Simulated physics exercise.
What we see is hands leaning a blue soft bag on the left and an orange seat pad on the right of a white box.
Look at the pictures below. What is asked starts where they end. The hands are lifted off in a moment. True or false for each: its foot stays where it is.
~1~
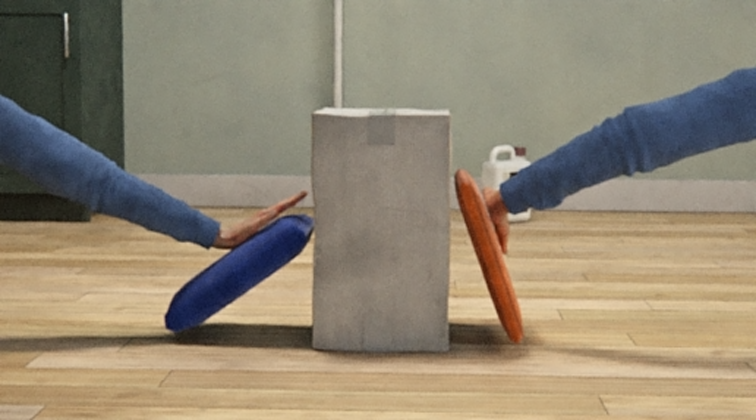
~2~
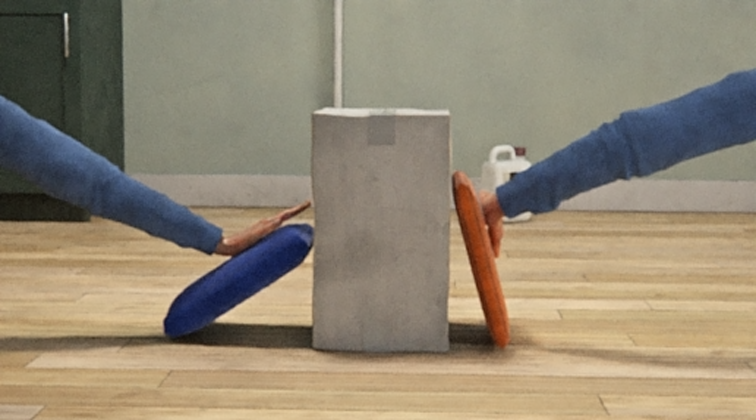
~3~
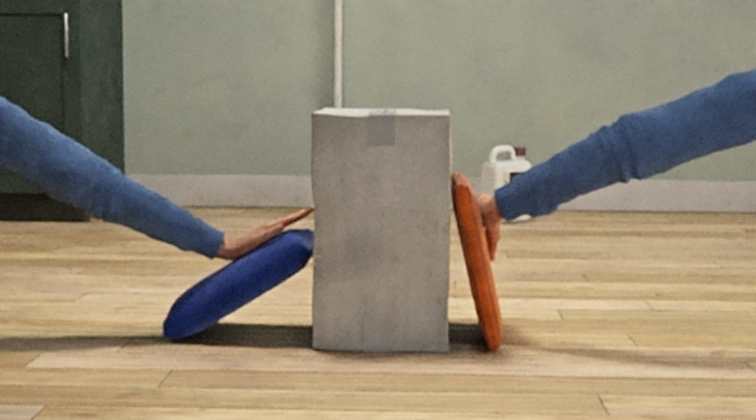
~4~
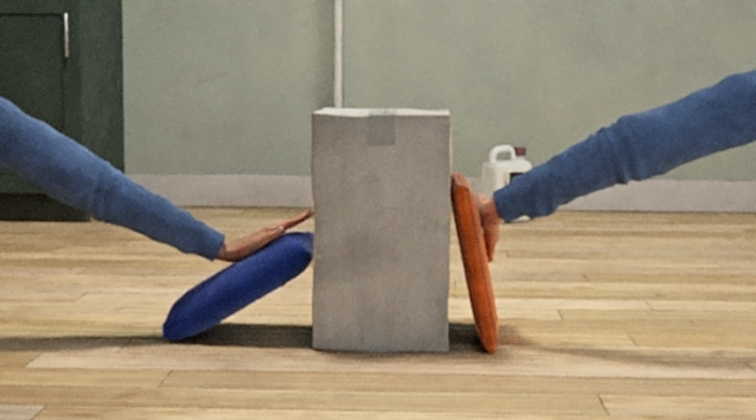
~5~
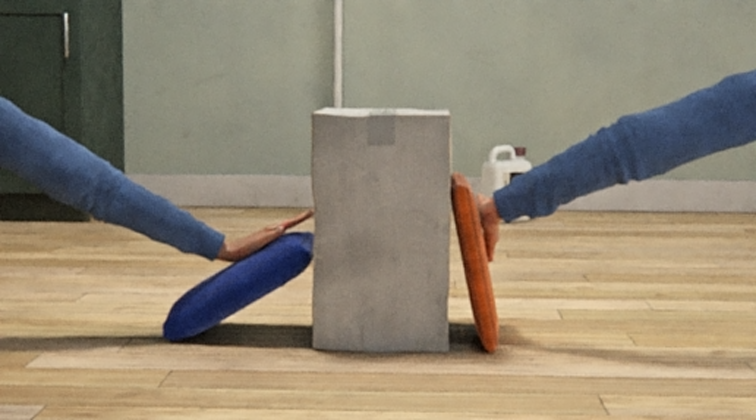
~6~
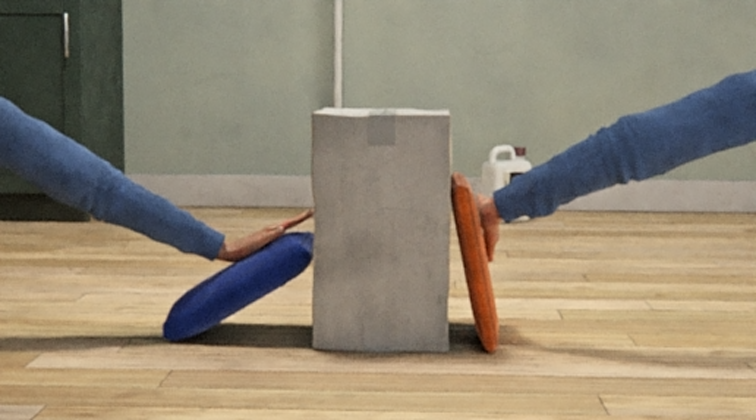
Blue soft bag: False; orange seat pad: True.
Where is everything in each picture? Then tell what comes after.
The first frame shows soft bag foot (170, 325), head (300, 234); seat pad foot (516, 338), head (464, 186).
The second frame shows soft bag foot (169, 330); seat pad foot (502, 343).
The third frame shows soft bag foot (168, 332); seat pad foot (494, 346).
The fourth frame shows soft bag foot (168, 334); seat pad foot (491, 348).
The fifth frame shows soft bag foot (168, 334); seat pad foot (491, 348).
The sixth frame shows soft bag foot (168, 334), head (305, 254), at a low slant; seat pad foot (491, 348), head (460, 190), almost upright.
Then, 0.28 s after the last picture, soft bag flat on the floor near (232, 316); seat pad leaning near (472, 258).
Then, 0.46 s after the last picture, soft bag flat on the floor near (234, 313); seat pad leaning near (472, 258).
At rest, soft bag flat on the floor near (234, 315); seat pad leaning near (472, 258). The blue soft bag slumps to the floor and the orange seat pad remains propped up.
